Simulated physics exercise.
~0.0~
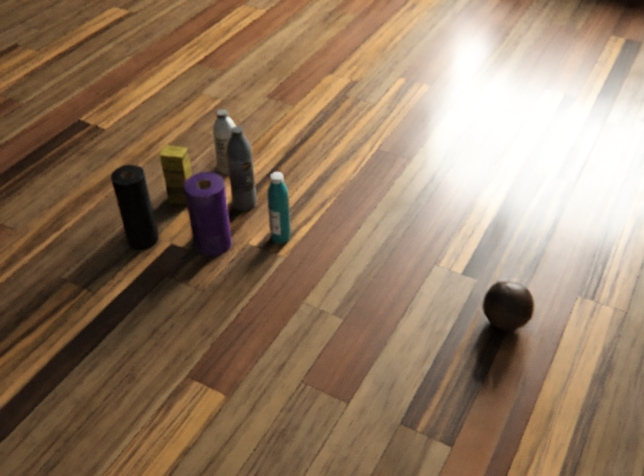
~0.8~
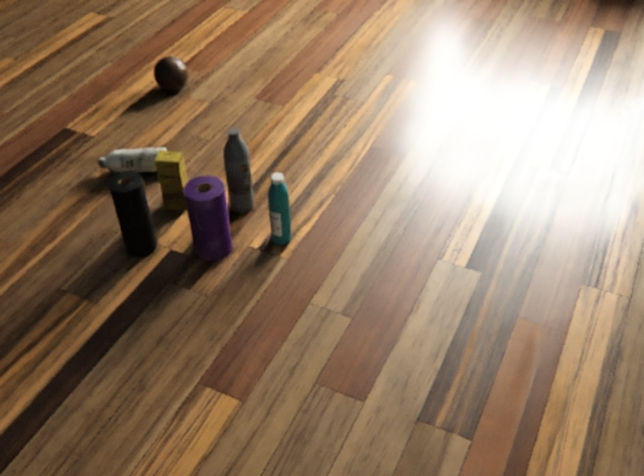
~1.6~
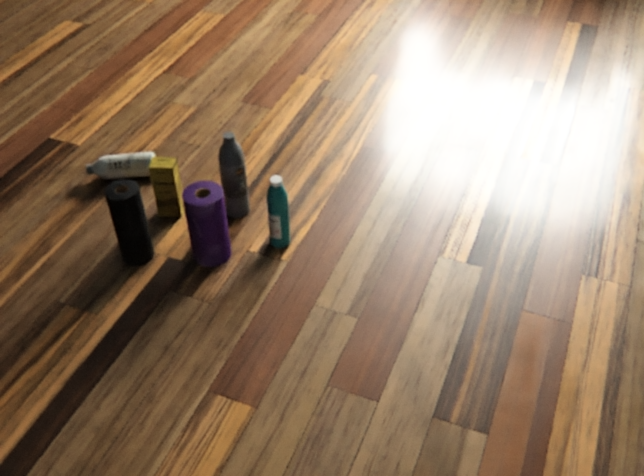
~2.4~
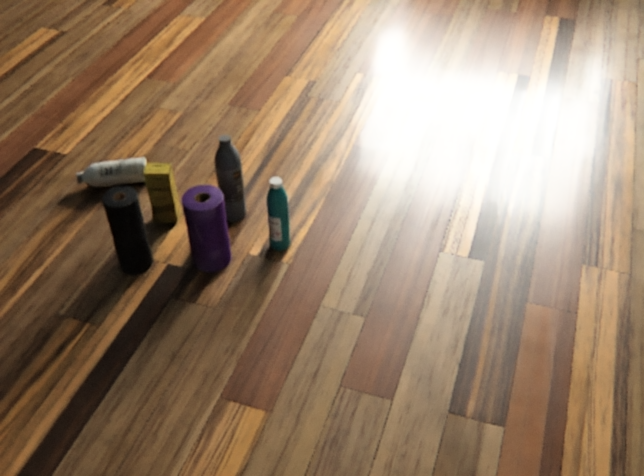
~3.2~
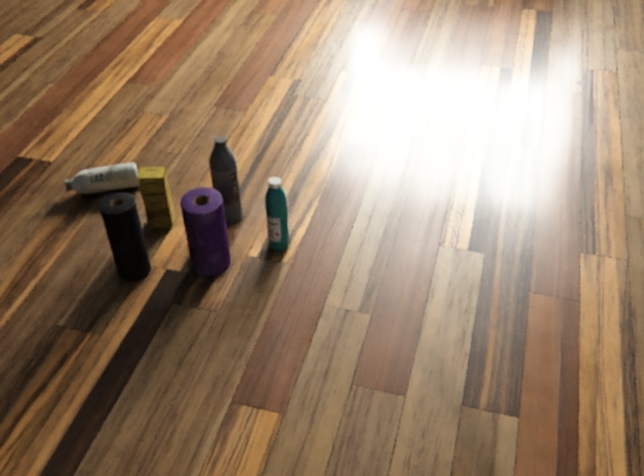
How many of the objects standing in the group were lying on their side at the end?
Just one of them, the white bottle, was lying on its side at the end.
